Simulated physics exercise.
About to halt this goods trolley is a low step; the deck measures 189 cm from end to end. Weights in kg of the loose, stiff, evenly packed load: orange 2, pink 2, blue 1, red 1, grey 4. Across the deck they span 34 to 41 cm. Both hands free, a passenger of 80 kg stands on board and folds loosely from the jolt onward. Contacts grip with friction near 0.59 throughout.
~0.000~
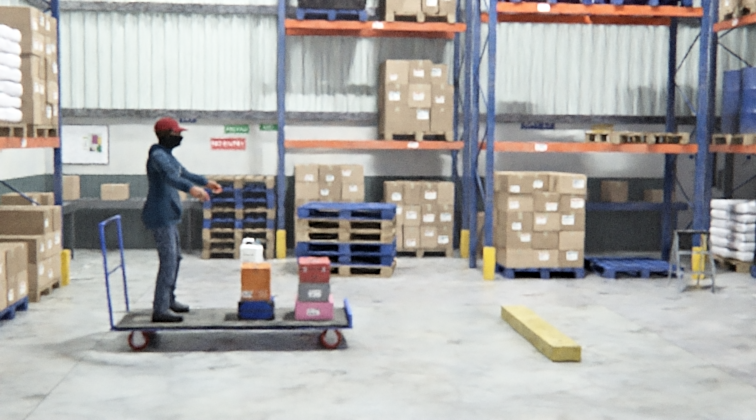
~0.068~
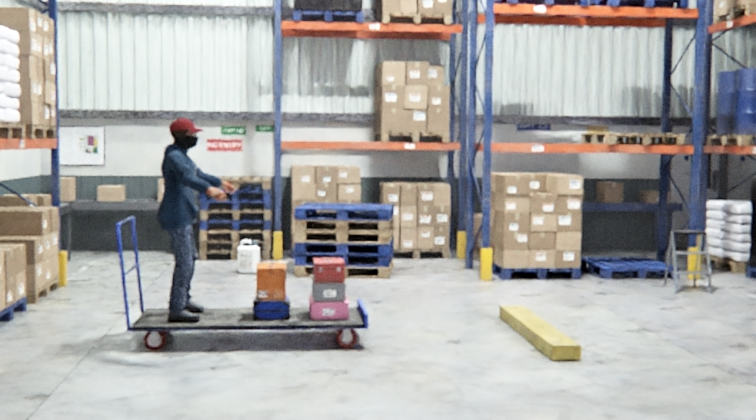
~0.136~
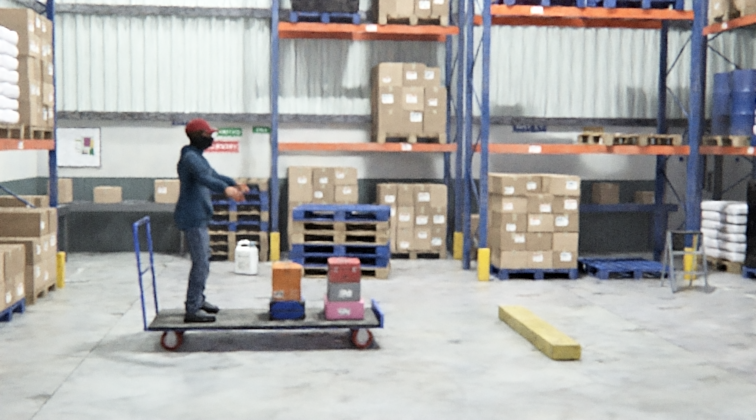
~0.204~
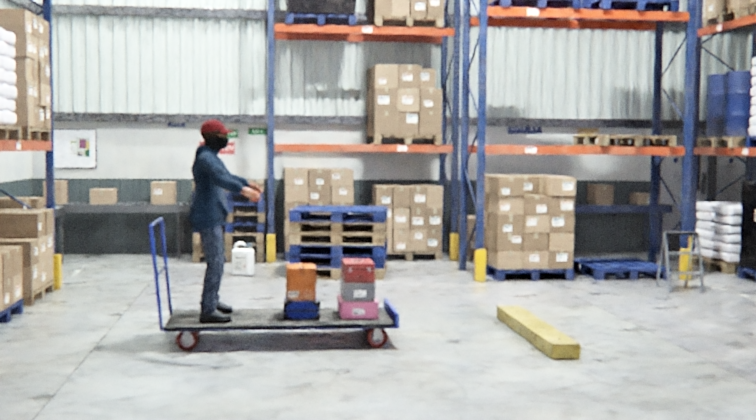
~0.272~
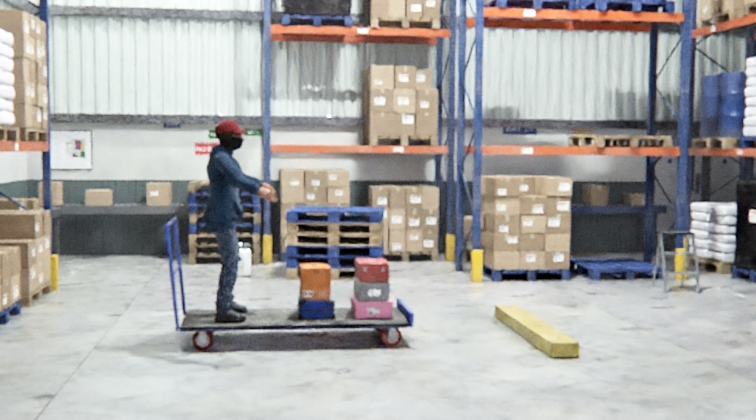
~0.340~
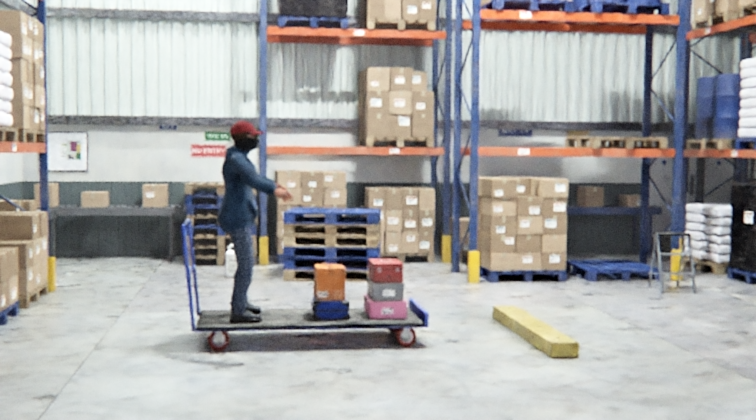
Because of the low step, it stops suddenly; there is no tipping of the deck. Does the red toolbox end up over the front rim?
Yes.
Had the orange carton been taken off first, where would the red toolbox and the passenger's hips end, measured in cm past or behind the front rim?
Then the red one goes 50 cm past the front rim, and the hips stop 40 cm behind it.
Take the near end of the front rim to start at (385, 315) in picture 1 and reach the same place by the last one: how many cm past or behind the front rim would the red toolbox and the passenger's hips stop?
So the red one stops 20 cm short of the front rim, while the hips end up 140 cm behind it.
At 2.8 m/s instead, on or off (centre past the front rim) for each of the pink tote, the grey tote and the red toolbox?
In that case the pink one would stay put, the grey one would not stay put and the red one would not stay put.
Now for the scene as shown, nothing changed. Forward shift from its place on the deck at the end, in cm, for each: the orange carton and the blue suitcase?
Forward shift in cm: Orange 35, blue 25.
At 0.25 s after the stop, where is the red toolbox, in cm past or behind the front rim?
It's some 5 cm out past the front rim.
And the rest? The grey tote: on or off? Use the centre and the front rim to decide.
End result - grey: Goes over.
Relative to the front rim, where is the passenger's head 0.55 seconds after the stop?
At that moment it sits around 20 cm behind the rim.
After 0.87 s the deck stops.
After 1.12 s the red toolbox is 5 cm past the rim, tilted 15°, near (535, 271) in the last picture's view.
After 1.42 s the red toolbox is 41 cm past the rim, tilted 90°, near (572, 321) in the last picture's view.
After 1.87 s the red toolbox is 57 cm past the rim, tilted 150°, near (589, 319) in the last picture's view.
Final state at 2.3 s, past the rim, red toolbox and grey tote; behind it, orange carton, pink tote, blue suitcase and the passenger's hips.
